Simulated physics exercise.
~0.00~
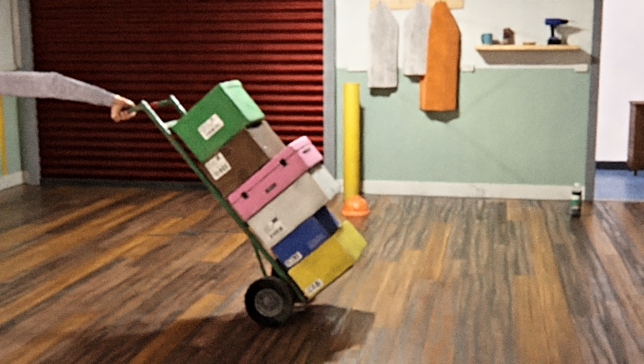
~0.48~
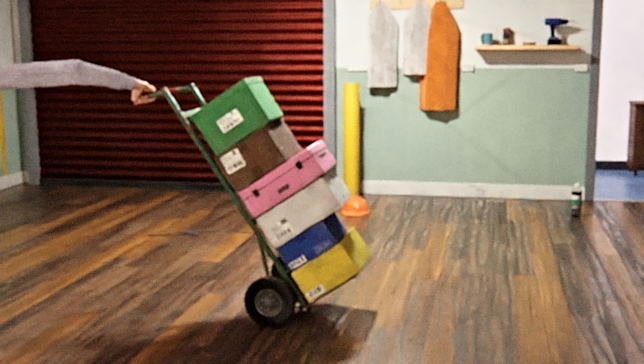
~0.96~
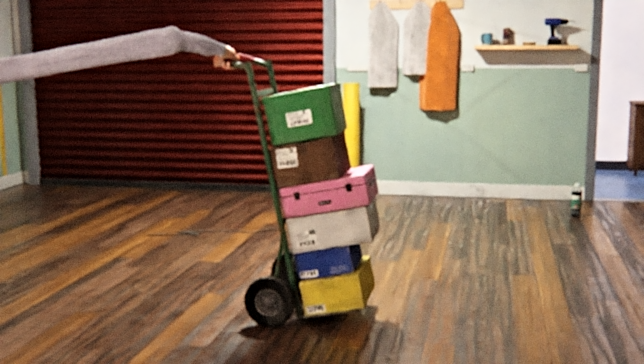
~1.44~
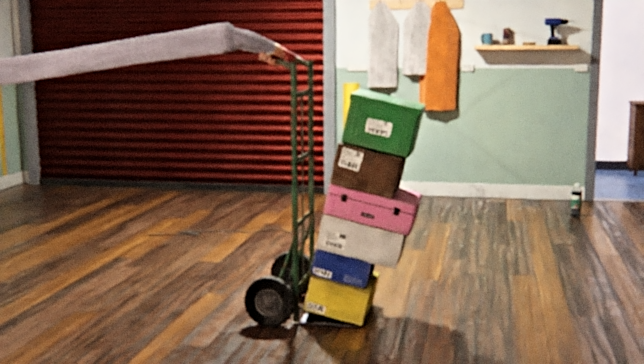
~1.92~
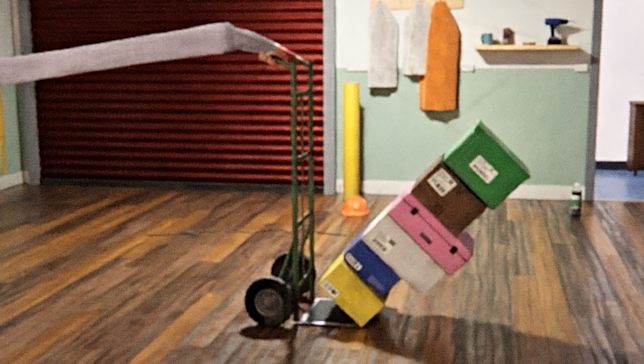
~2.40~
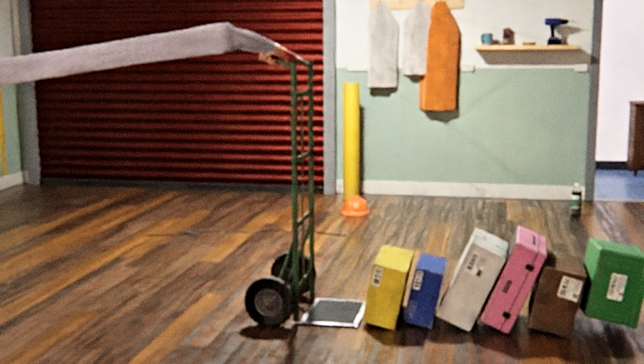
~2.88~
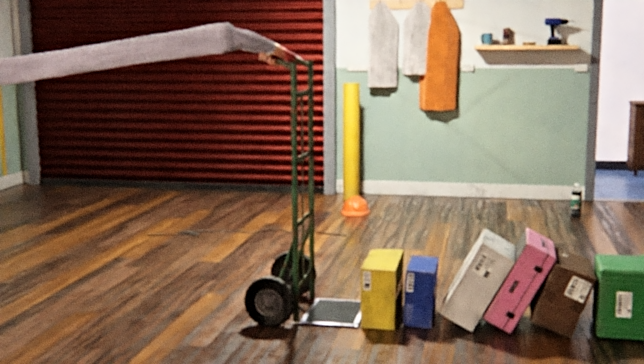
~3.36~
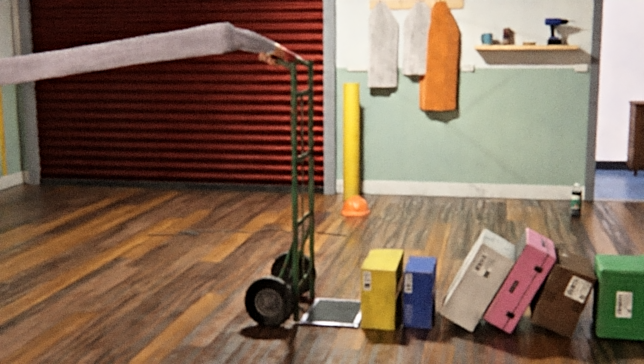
An arm tips a hand truck upright, and its six stacked boxes topple right across the floor.
